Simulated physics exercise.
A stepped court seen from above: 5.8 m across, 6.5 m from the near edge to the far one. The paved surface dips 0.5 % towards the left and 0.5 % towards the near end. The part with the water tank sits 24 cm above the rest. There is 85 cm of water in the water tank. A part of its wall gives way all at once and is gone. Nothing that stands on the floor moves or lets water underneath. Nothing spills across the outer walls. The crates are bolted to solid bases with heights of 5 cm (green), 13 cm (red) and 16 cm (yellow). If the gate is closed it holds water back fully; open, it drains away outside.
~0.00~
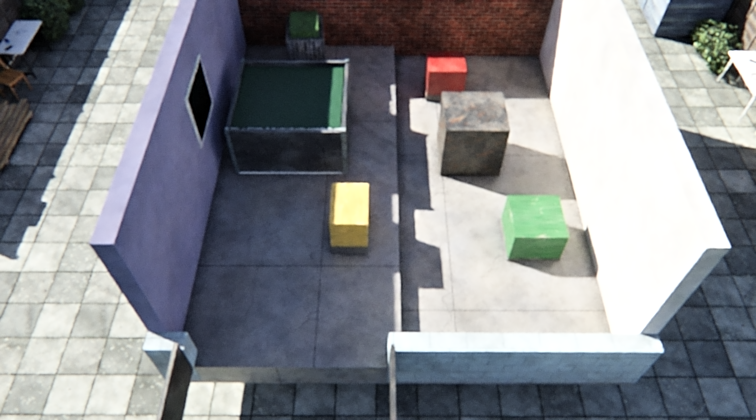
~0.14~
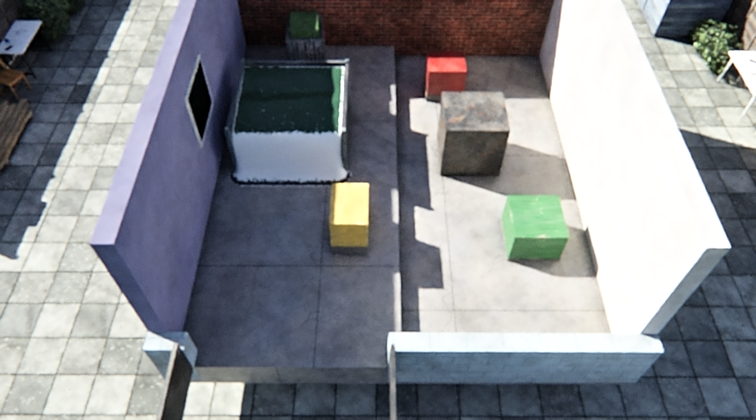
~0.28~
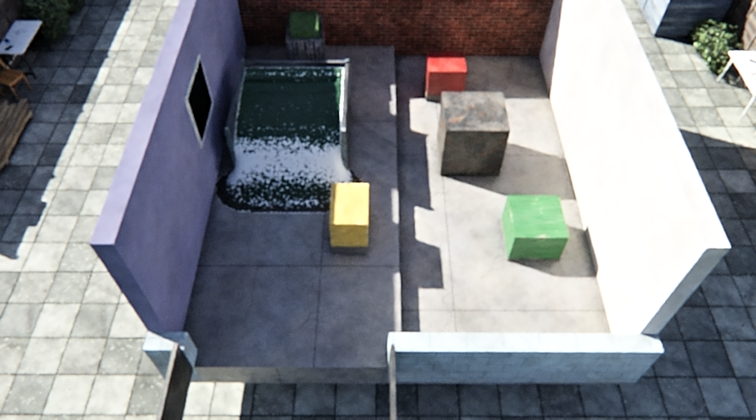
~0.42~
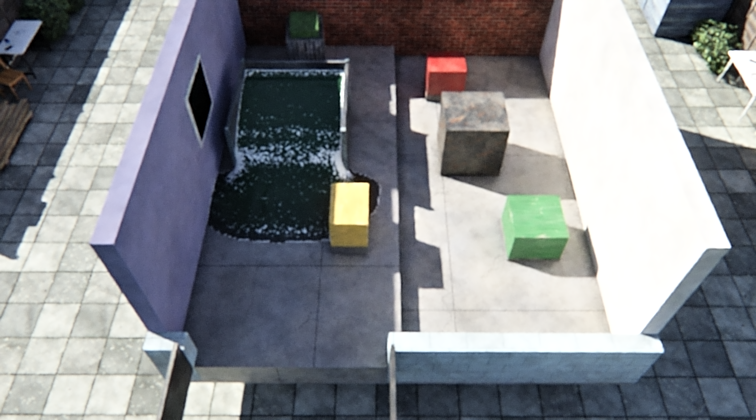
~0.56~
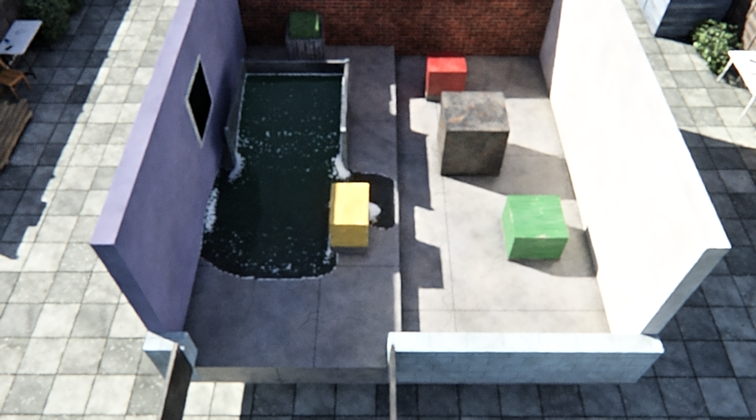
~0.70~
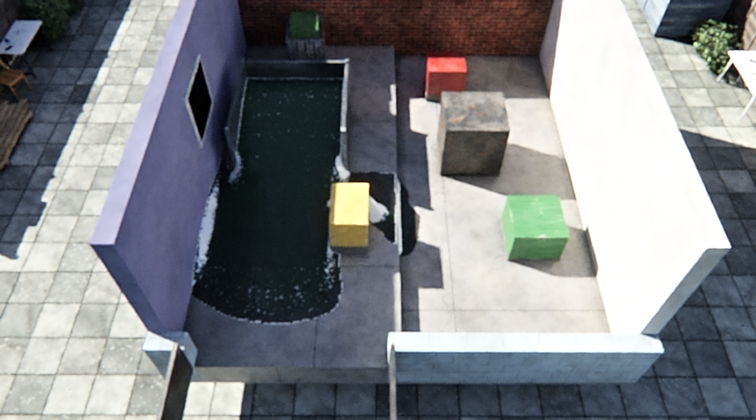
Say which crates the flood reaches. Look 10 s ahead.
One by one: The green crate is soaked; the red crate keeps dry; the yellow crate is wetted.
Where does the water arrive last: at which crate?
The red one.
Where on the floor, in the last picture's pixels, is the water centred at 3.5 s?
At about (326, 217).
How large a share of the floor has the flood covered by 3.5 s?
Near 50 per cent is wet.
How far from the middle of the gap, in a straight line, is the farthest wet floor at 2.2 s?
Some 4.6 m out.
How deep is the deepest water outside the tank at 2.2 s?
Up to some 34 cm.
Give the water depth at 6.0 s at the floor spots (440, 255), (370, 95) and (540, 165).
About 1, 0 and 2 cm.
After 1.4 s water covers 30 % of the floor and is deepest (48 cm) near (180, 349); green plinth not reached, red plinth not reached, yellow plinth reached.
After 2.2 s water covers 40 % of the floor and is deepest (34 cm) near (183, 337); green plinth reached, red plinth not reached, yellow plinth reached.
After 3.5 s water covers 50 % of the floor and is deepest (17 cm) near (180, 349); green plinth reached, red plinth reached, yellow plinth reached.
After 6.0 s water covers 50 % of the floor and is deepest (7 cm) near (180, 349); green plinth reached, red plinth reached, yellow plinth reached.
After 10.0 s water covers 50 % of the floor and is deepest (5 cm) near (412, 357); highest at the green plinth 14 cm, highest at the red plinth 2 cm, highest at the yellow plinth 43 cm.
